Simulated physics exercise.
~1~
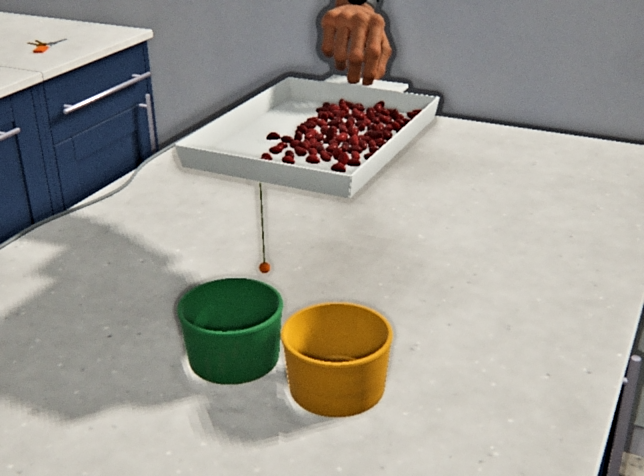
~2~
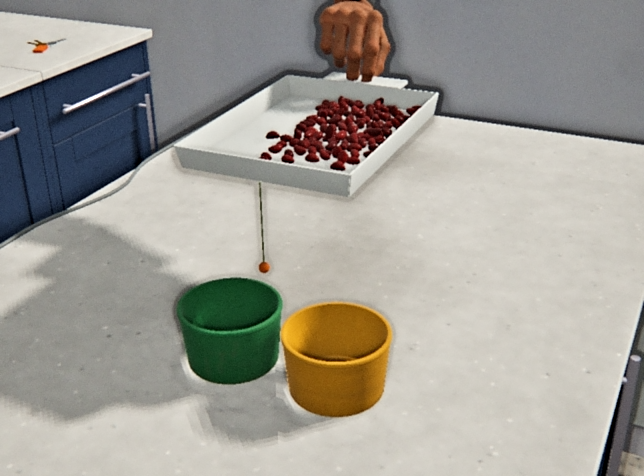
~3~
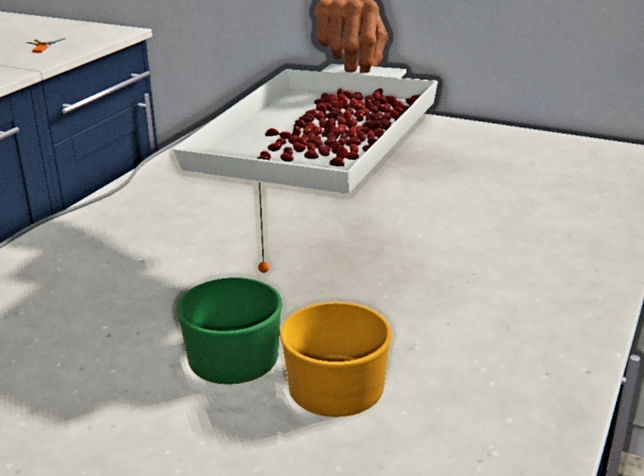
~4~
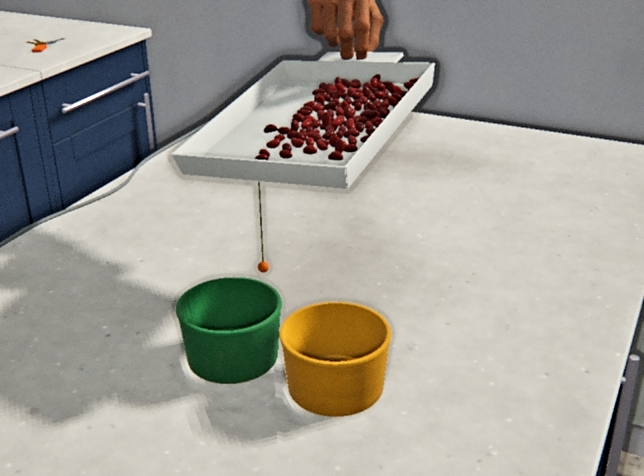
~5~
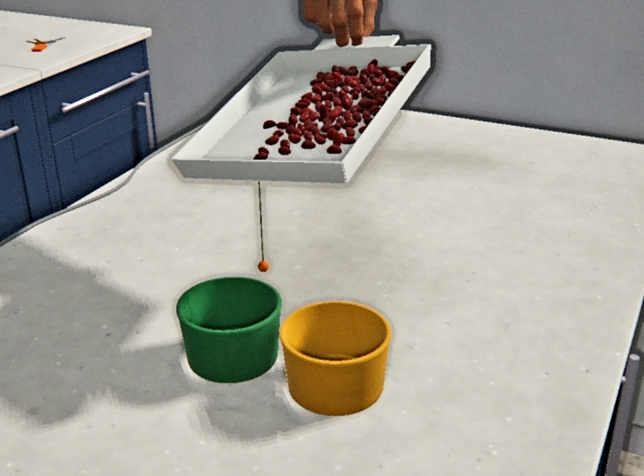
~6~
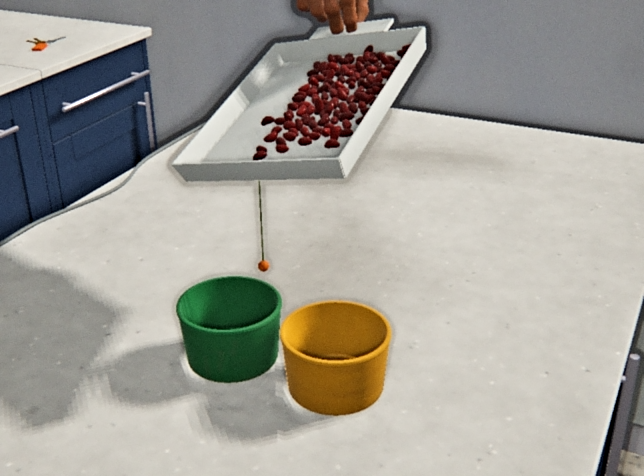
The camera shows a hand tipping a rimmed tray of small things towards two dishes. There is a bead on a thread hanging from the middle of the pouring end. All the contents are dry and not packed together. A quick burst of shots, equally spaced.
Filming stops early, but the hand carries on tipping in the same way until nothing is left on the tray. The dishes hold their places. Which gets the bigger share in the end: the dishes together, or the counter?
Looks like most of the load ends up spilled, you see.
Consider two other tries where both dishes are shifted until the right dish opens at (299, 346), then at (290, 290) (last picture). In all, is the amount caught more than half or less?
The pair would catch the lesser share the first time and the greater share the second time.
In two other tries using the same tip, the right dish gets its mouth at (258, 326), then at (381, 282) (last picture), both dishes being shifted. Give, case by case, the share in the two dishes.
Close to 10 in a hundred, then close to 0 in a hundred.
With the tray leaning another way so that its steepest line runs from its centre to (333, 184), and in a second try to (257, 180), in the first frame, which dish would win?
The right-side dish, then the left-side dish.
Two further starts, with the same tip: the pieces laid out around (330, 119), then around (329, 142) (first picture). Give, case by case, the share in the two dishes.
Close to 10 %, followed by close to 20 %.
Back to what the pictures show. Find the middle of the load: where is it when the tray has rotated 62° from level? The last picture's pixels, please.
The middle of the pieces shows up near (233, 130).
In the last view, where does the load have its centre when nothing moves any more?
I'd mark it at roughly (175, 310).
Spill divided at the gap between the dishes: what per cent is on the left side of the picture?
Roughly 100 %.
Soon, tray tipped steeply; nearly all on the tray; a stray few in the air.
A while on, tray tipped right over; about two thirds on the tray; a small part outside both; a small part in the air.
Towards the end, tray tipped past a quarter turn; a stray few in the left dish; nearly all outside both.
Finally, tray tipped past a quarter turn; none in the right dish; a stray few in the left dish; nearly all outside both.
